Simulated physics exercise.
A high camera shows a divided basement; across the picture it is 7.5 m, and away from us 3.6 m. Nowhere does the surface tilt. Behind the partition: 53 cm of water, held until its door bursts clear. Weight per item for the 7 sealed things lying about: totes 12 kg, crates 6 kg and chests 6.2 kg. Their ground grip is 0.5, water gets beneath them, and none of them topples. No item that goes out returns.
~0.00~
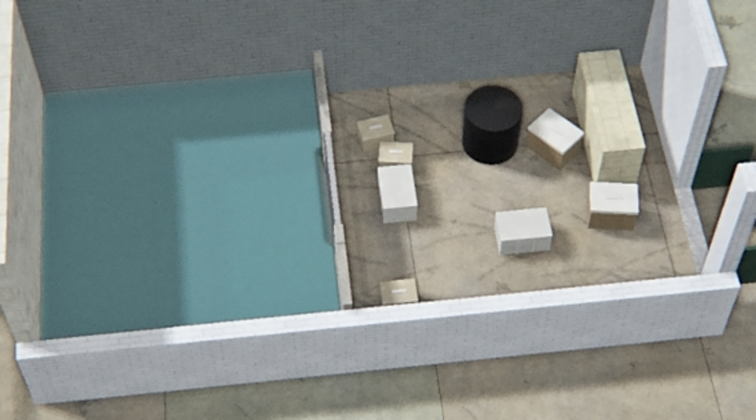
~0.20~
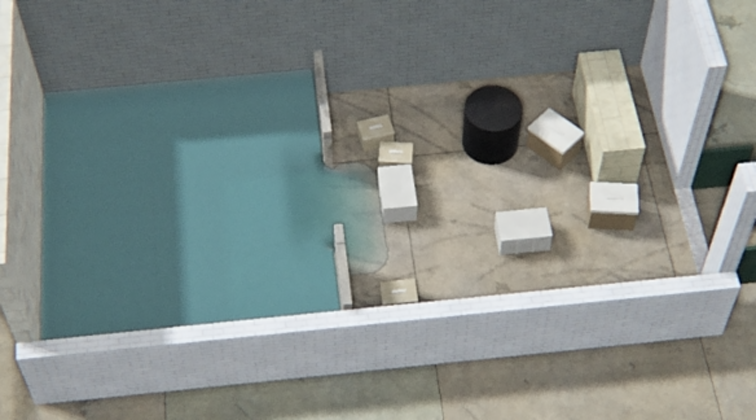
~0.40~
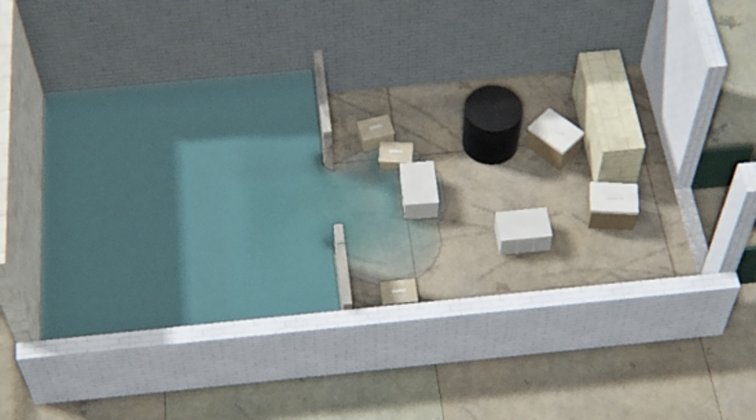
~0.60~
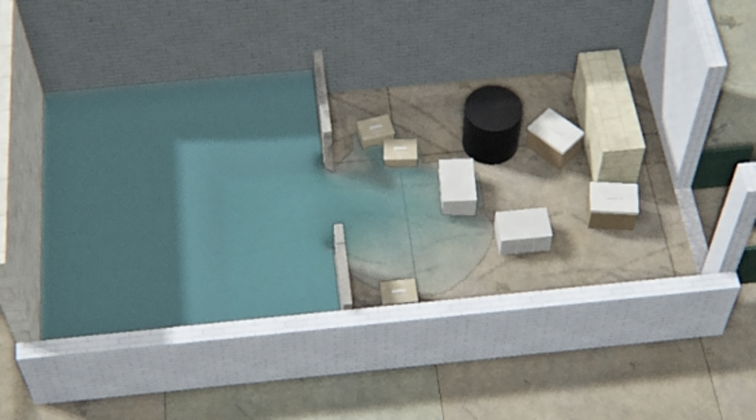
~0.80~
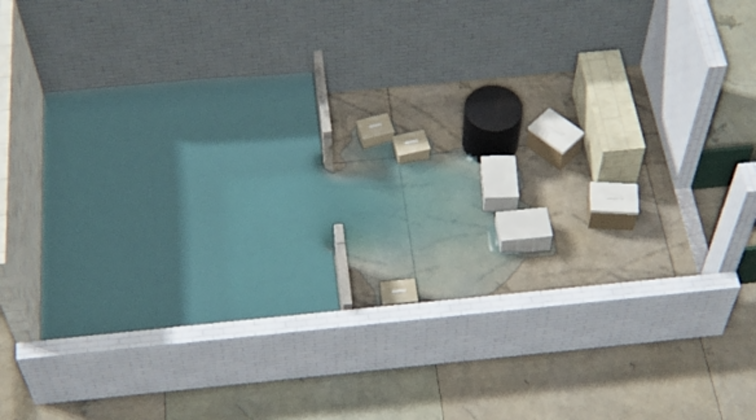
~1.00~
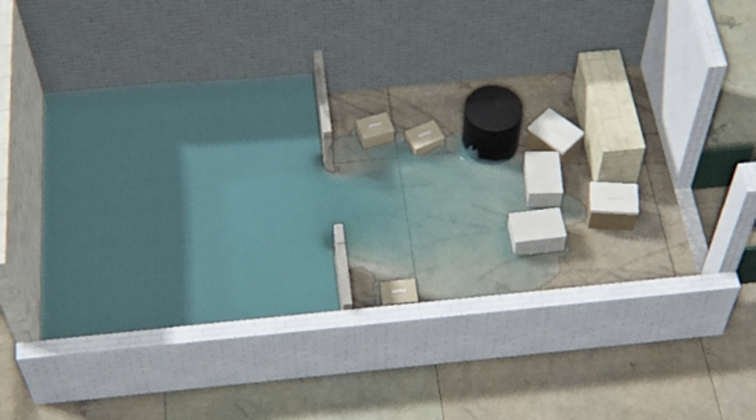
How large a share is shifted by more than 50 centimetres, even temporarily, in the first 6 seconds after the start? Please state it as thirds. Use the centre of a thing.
That share will hit two thirds or beyond.
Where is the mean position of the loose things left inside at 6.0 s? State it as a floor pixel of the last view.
It sits at about (463, 172).
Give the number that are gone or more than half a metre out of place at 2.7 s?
By then the count is 5.
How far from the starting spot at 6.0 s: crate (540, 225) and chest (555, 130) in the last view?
First one: Gone out; second one: 30 cm.
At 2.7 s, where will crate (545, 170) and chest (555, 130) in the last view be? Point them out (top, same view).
Roughly (581, 162), then roughly (528, 66).
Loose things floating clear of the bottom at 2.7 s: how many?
It comes to 3 of them.
After 1.4 s 3 of 7 are over 50 cm from their spots; 2 afloat.
After 2.7 s 5 of 7 are over 50 cm from their spots; 3 afloat.
After 4.2 s 5 of 7 are over 50 cm from their spots; 3 afloat.
After 6.0 s 4 of 7 are over 50 cm from their spots, and 5 have been at some point; 2 afloat.
